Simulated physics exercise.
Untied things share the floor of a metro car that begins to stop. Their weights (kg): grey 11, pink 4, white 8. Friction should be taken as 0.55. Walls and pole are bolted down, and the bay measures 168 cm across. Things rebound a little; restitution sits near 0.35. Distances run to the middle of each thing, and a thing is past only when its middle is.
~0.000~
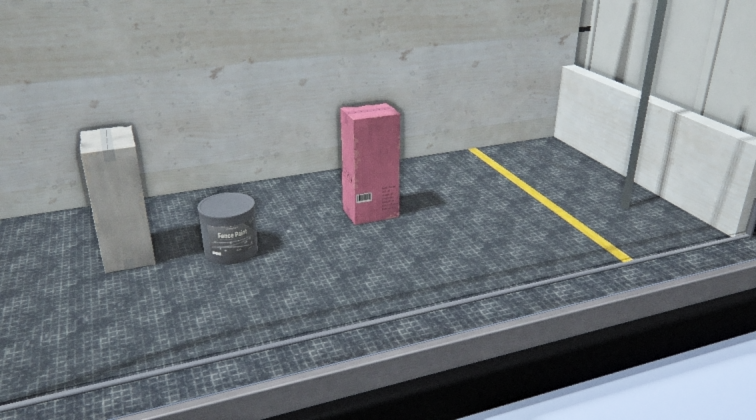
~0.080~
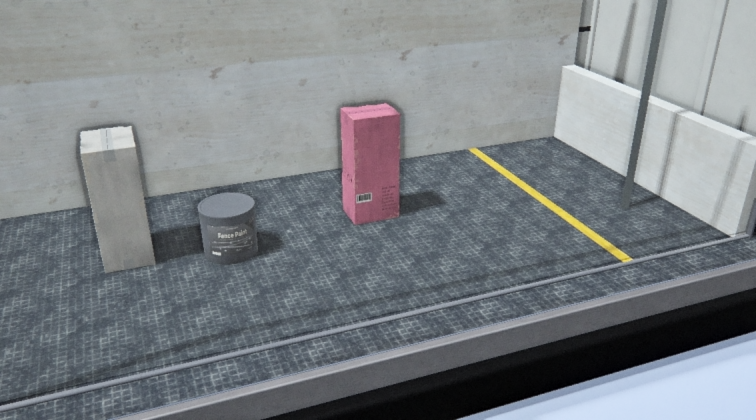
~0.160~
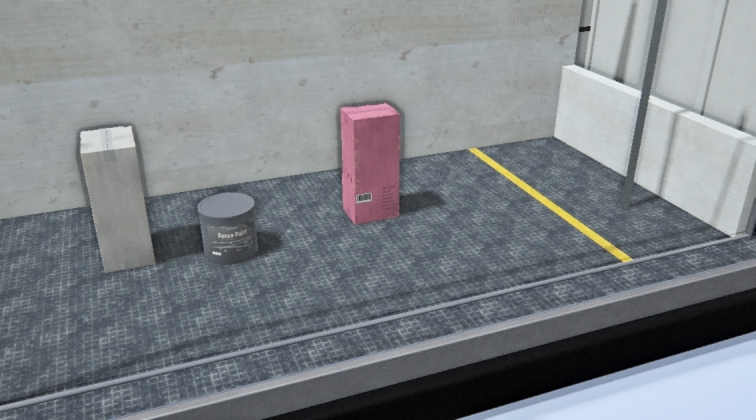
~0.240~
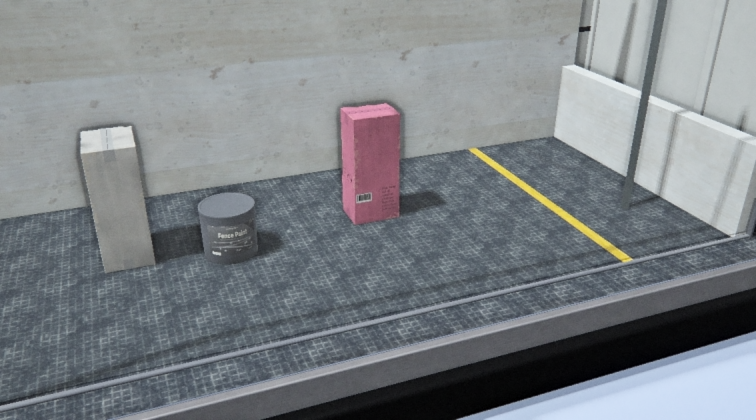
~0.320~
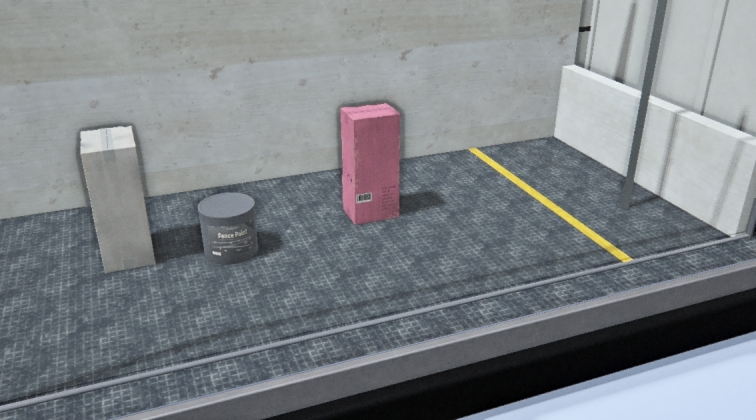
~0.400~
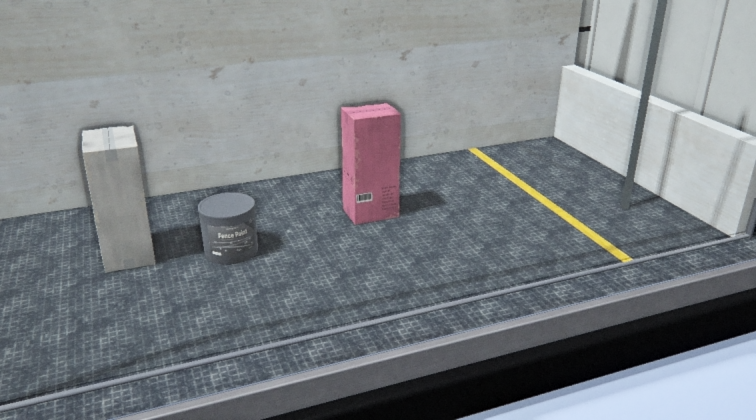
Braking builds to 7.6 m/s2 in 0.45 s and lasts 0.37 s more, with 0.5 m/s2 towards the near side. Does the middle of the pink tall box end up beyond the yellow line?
I expect it to come to rest behind the line.
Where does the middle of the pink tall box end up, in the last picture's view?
Around (506, 172).
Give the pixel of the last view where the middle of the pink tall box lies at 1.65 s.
Near (506, 172).
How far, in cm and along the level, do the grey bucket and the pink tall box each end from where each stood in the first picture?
Grey bucket about 60, pink tall box about 90.
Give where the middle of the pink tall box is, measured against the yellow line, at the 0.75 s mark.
About 85 cm short of it.
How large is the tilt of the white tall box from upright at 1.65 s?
Tilted roughly 90 degrees.
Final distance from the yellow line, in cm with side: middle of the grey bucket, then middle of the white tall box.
Grey bucket short by 130, white tall box short by 140.
After 0.75 s the pink tall box is 85 cm short of the yellow line, tilted 30°, near (401, 155) in the last picture's view.
After 1.15 s the pink tall box is 22 cm short of the yellow line, tilted 90°, near (498, 172) in the last picture's view; the white tall box 150 cm short of the yellow line, tilted 90°.
After 1.65 s the pink tall box is 16 cm short of the yellow line, tilted 90°, near (506, 172) in the last picture's view; the white tall box 142 cm short of the yellow line, tilted 90°.
At rest, 3.2 s, grey bucket stops short of the yellow line; pink tall box stops short of the yellow line; white tall box stops short of the yellow line.
